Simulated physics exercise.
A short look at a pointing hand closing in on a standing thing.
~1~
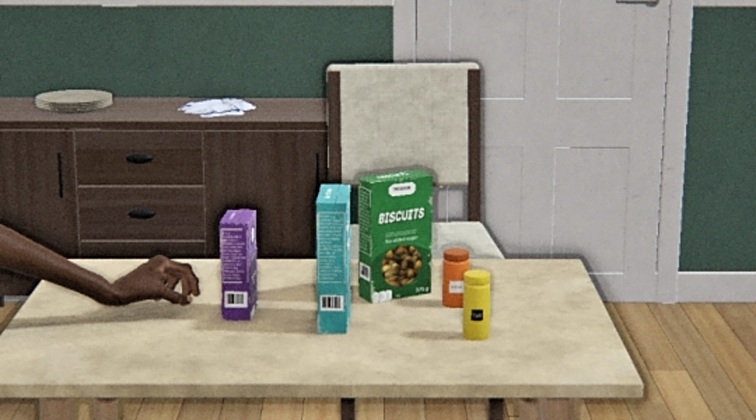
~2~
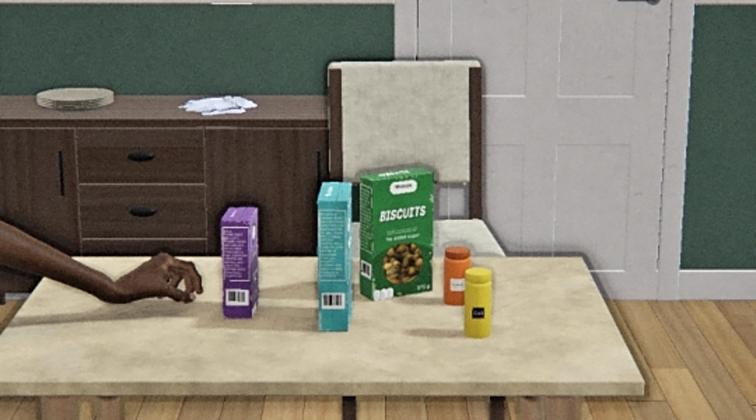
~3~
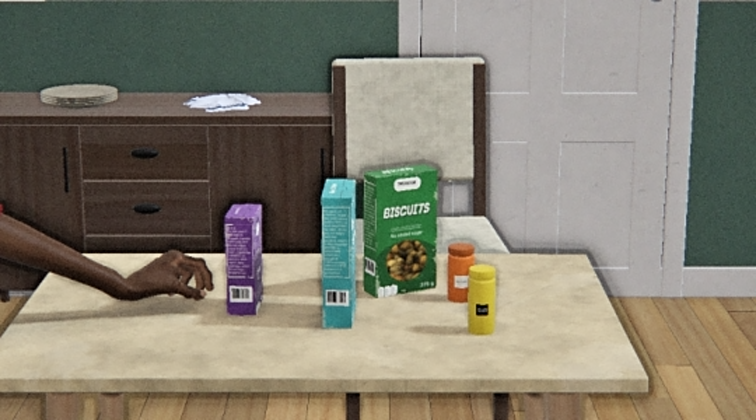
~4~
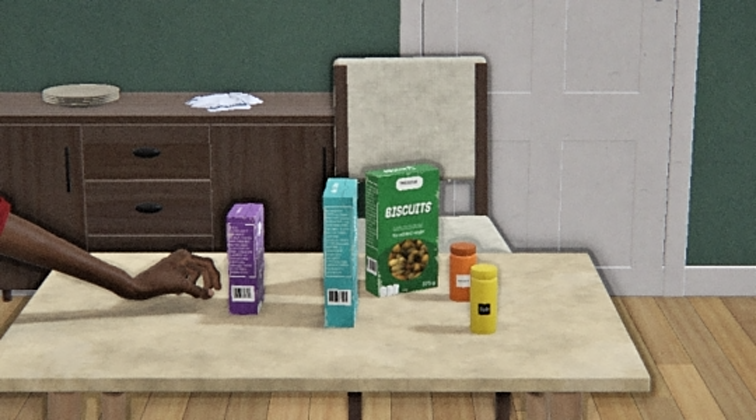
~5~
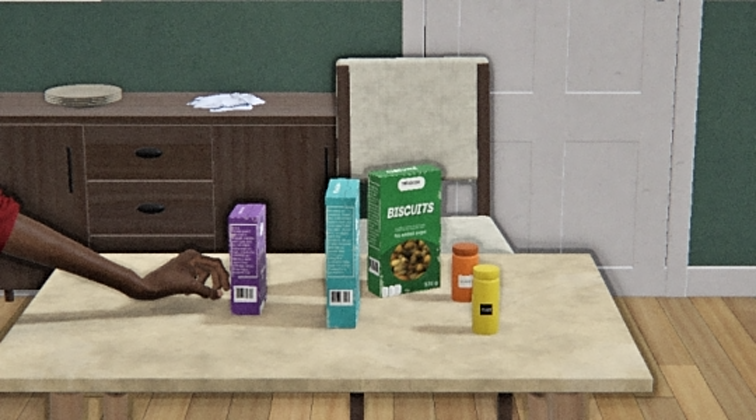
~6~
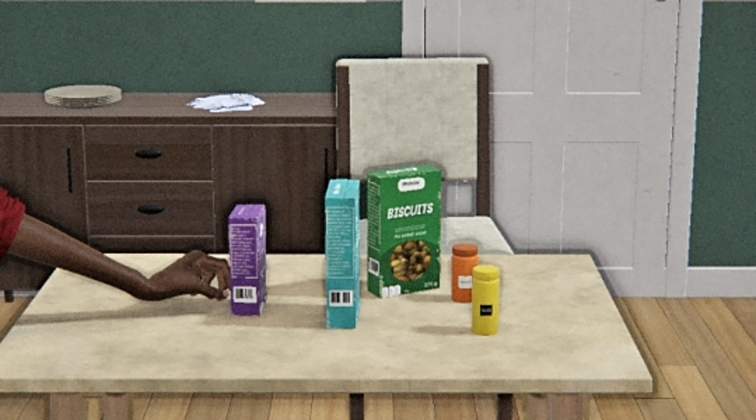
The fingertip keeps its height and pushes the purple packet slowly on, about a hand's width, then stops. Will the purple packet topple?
The purple packet is still upright.
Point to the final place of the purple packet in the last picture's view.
Near (319, 261).
Then, 0.40 s past the last view, purple packet displaced a little near (263, 260).
Then, 1.00 s past the last view, purple packet displaced about its own width near (289, 260).
Then, 1.50 s past the last view, purple packet displaced about its own width near (310, 260).
Finally, moved from the start, purple packet. Final places as the last picture's camera would see them, purple packet near (319, 260).
